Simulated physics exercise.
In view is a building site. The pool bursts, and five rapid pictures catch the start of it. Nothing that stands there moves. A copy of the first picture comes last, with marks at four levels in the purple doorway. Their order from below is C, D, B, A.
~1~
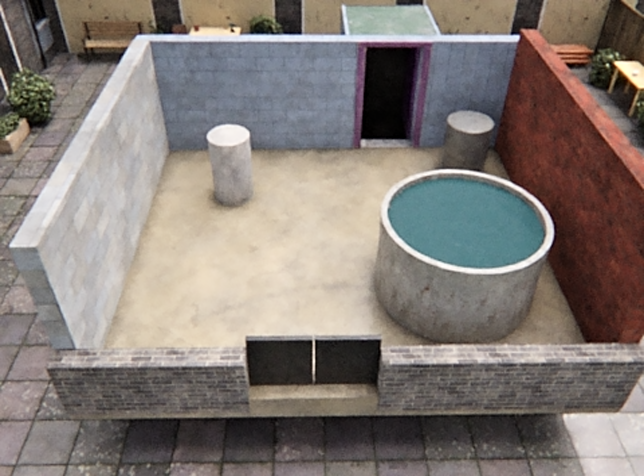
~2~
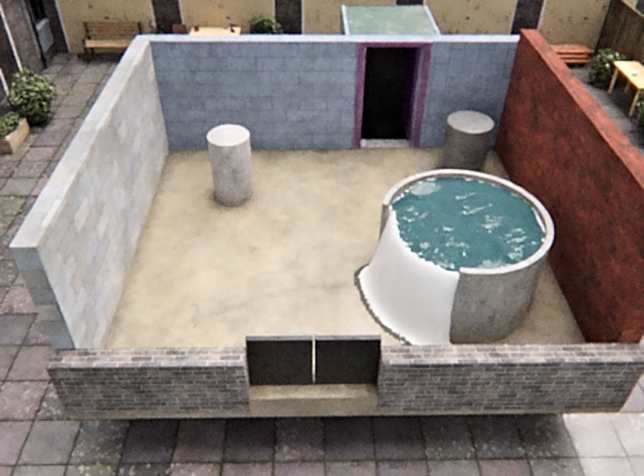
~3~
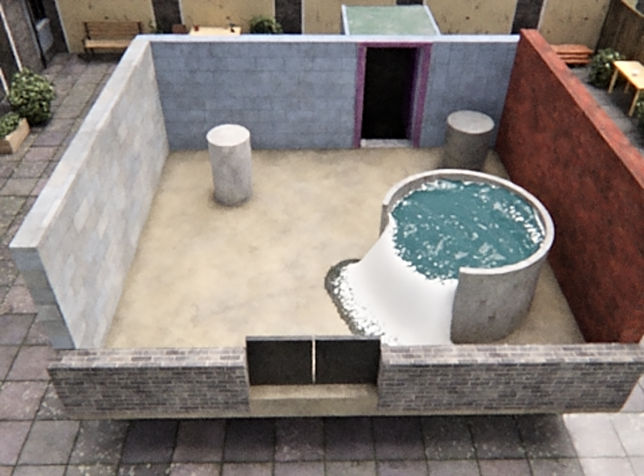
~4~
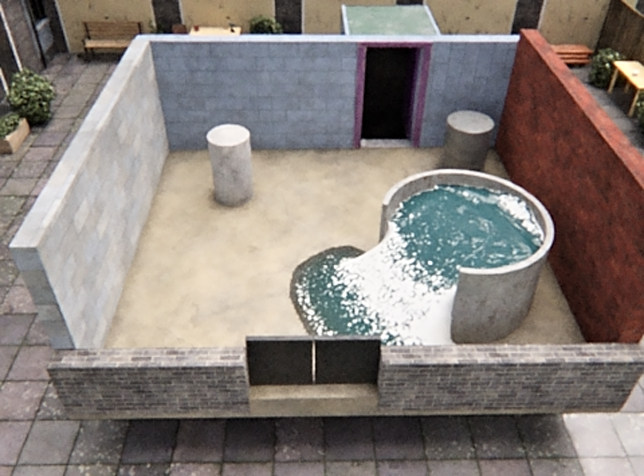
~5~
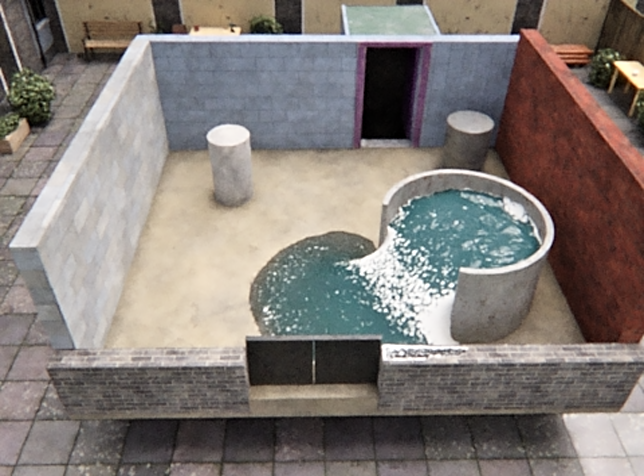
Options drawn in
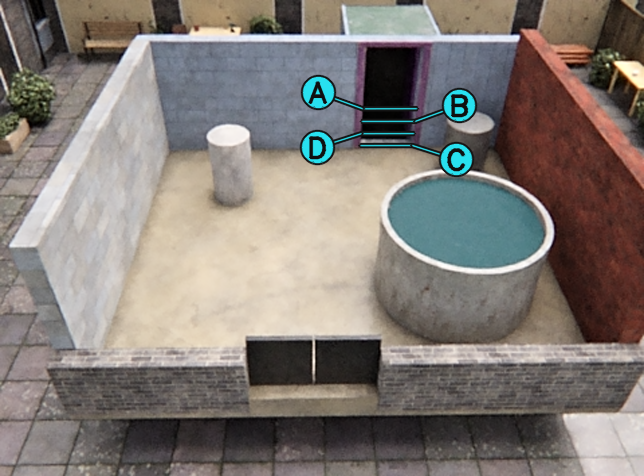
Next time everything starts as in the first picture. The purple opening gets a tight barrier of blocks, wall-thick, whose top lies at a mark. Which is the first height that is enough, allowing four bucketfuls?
I would pick mark D.
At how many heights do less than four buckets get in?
Three of them.
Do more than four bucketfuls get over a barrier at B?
No, not at all.
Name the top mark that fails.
C it is.
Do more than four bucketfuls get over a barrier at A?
No, that is safe.
In cyan, A at (389, 108); B at (388, 121); C at (386, 145); D at (387, 133); from the bottom up C, D, B, A.
With A, nothing gets over.
With B, nothing gets over.
With C, about 11 bucketfuls get in.
With D, nothing gets over.
